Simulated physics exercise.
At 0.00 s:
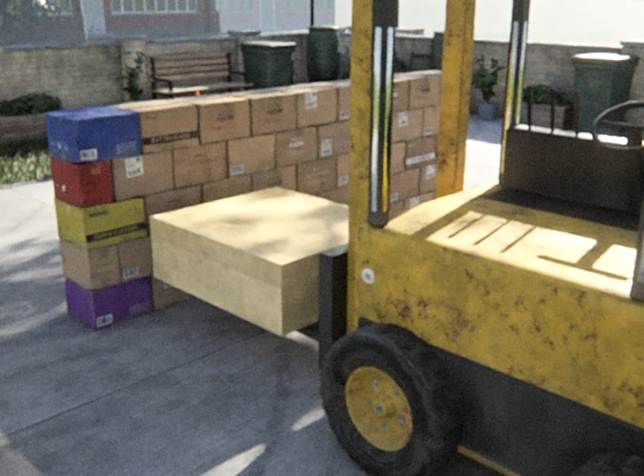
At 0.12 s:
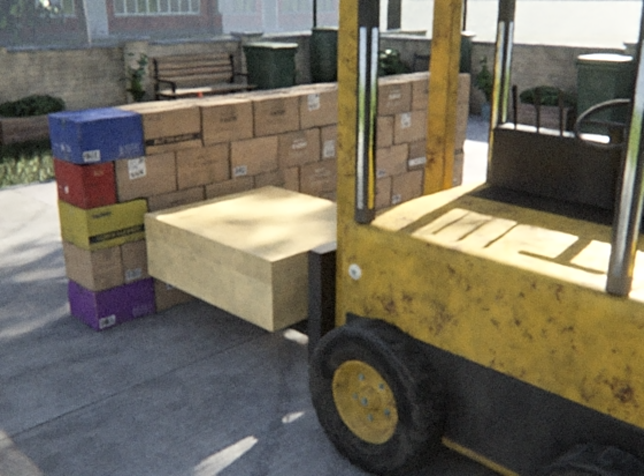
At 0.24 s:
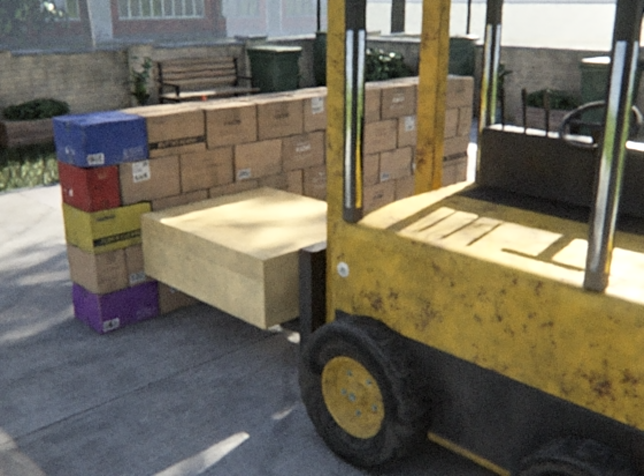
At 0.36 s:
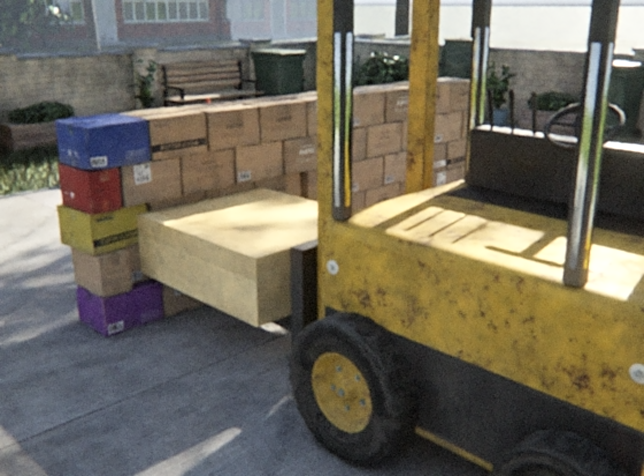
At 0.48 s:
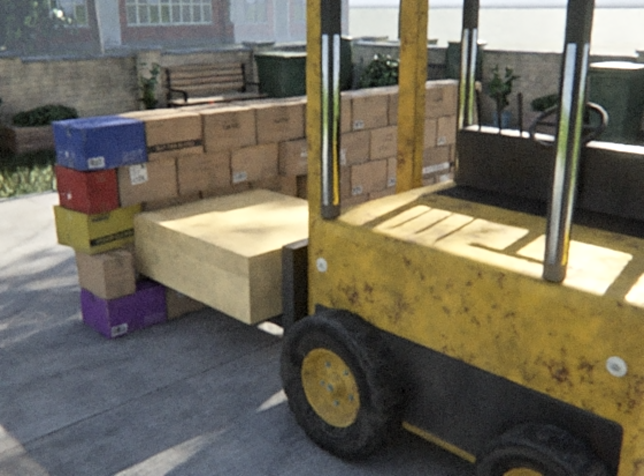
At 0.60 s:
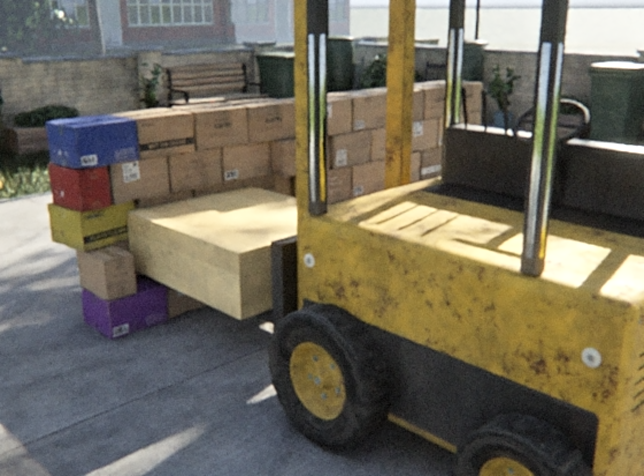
A rusty yellow forklift, seen from its side at slightly raised height on a sunlit paved yard, carries a pale wooden block before a bench and green bins. Brown cartons form a wall behind, its left end stacked blue, red, yellow, brown and purple. As the camera pans slightly, the forklift advances left, and the load pushes the yellow carton outward, then nearby ones including the red.
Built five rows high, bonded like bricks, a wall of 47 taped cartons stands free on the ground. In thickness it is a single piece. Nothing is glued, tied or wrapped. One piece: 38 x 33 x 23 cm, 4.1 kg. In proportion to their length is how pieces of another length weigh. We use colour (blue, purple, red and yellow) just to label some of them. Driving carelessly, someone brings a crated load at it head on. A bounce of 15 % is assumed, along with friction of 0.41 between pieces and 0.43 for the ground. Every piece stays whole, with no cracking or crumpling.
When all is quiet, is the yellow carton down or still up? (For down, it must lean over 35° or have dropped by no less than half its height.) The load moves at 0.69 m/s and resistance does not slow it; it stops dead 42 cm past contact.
It will lose its height.
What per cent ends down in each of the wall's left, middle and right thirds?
Left third 80 percent, middle third 30 percent, right third 0 percent.
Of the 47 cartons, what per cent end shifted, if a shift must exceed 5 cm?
That makes 40 percent.
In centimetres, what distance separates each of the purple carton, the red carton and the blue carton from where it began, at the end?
The purple one ends 0 cm from where it began, the red one 170 cm, and the blue one 210 cm.
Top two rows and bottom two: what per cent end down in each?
Top 50 per cent versus bottom 20 per cent.
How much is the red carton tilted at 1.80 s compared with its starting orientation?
Tilt: Approx. 180°.
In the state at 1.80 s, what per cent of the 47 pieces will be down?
At that instant, 35 percent.
After 0.82 s, none of the 47 cartons down, 18 disturbed; yellow carton leaning 10°; red carton leaning 11°.
After 1.16 s, 14 of the 47 cartons down; yellow carton leaning 51°, 34 cm lower; blue carton leaning 52°, 43 cm lower.
After 1.80 s, 17 of the 47 cartons down; yellow carton on its side; red carton upside down.
At rest (3.2 s), 17 of the 47 cartons down; yellow carton on its side; red carton upside down; blue carton on its side. As the last picture would show them, middles, yellow carton near (38, 263).
